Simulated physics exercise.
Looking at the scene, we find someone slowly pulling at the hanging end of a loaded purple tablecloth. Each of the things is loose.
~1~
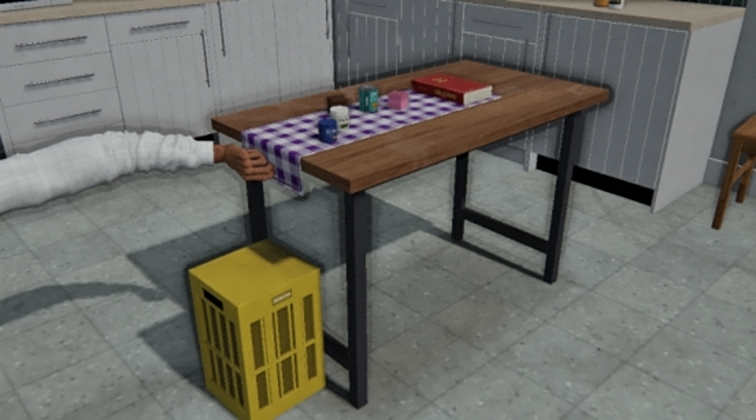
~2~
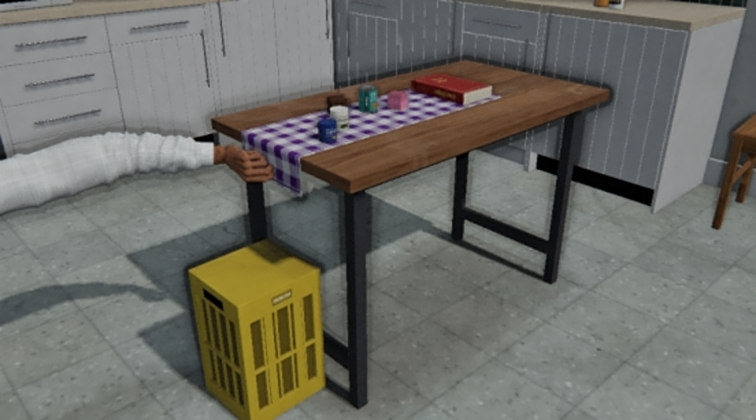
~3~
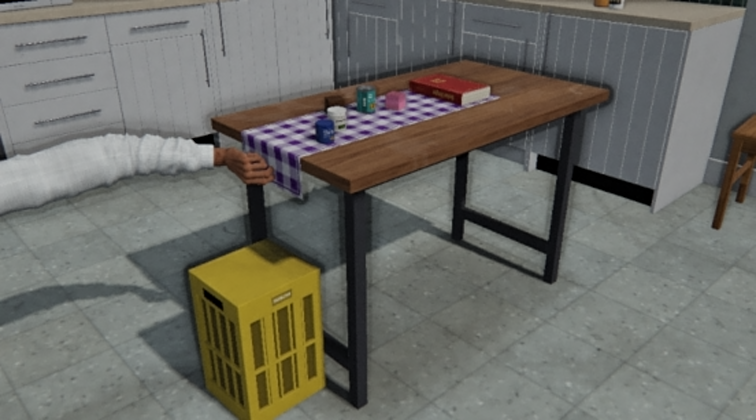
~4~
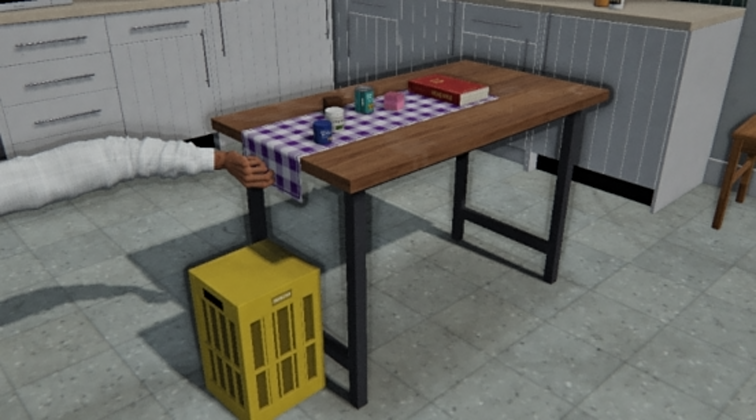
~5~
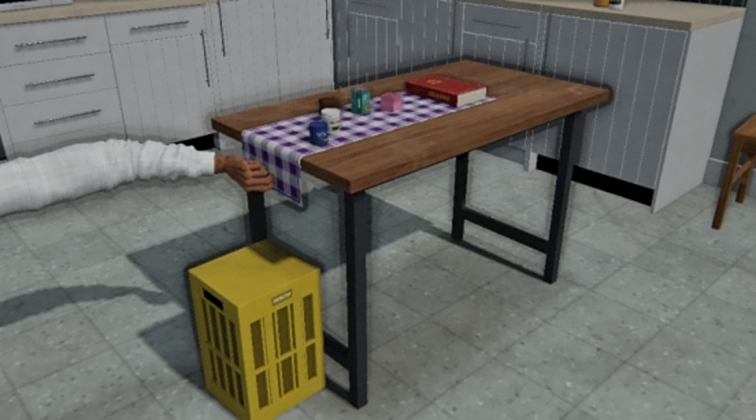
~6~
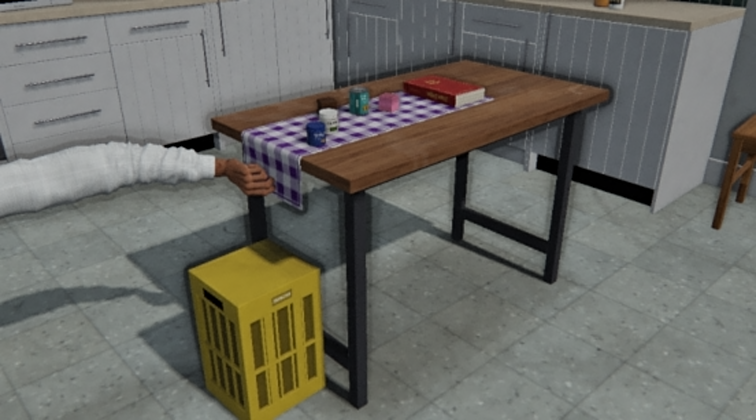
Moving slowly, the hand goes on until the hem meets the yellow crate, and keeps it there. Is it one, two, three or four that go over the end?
Most likely just two will go over the edge.
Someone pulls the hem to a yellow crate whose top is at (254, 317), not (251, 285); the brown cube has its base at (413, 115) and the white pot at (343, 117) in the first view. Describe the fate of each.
The brown cube stays put, the white pot is lost.
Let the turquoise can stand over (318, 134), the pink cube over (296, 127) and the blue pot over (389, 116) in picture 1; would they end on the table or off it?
Turquoise can - leaves the top, pink cube - leaves the top, blue pot - stays aboard.
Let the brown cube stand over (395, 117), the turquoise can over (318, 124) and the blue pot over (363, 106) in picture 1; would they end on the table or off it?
I reckon the brown cube hangs on, the turquoise can takes a fall and the blue pot hangs on.
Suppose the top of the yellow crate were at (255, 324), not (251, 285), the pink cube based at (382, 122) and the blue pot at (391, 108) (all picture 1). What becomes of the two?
Pink cube is gone, blue pot stays.
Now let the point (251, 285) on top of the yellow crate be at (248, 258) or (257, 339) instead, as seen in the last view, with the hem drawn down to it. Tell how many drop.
The tally is 1 and 4.
Early on, hem near (275, 233); blue pot gone.
Midway, hem on the crate; blue pot and white pot gone.
Finally, hem on the crate; blue pot and white pot gone. The table loses two.
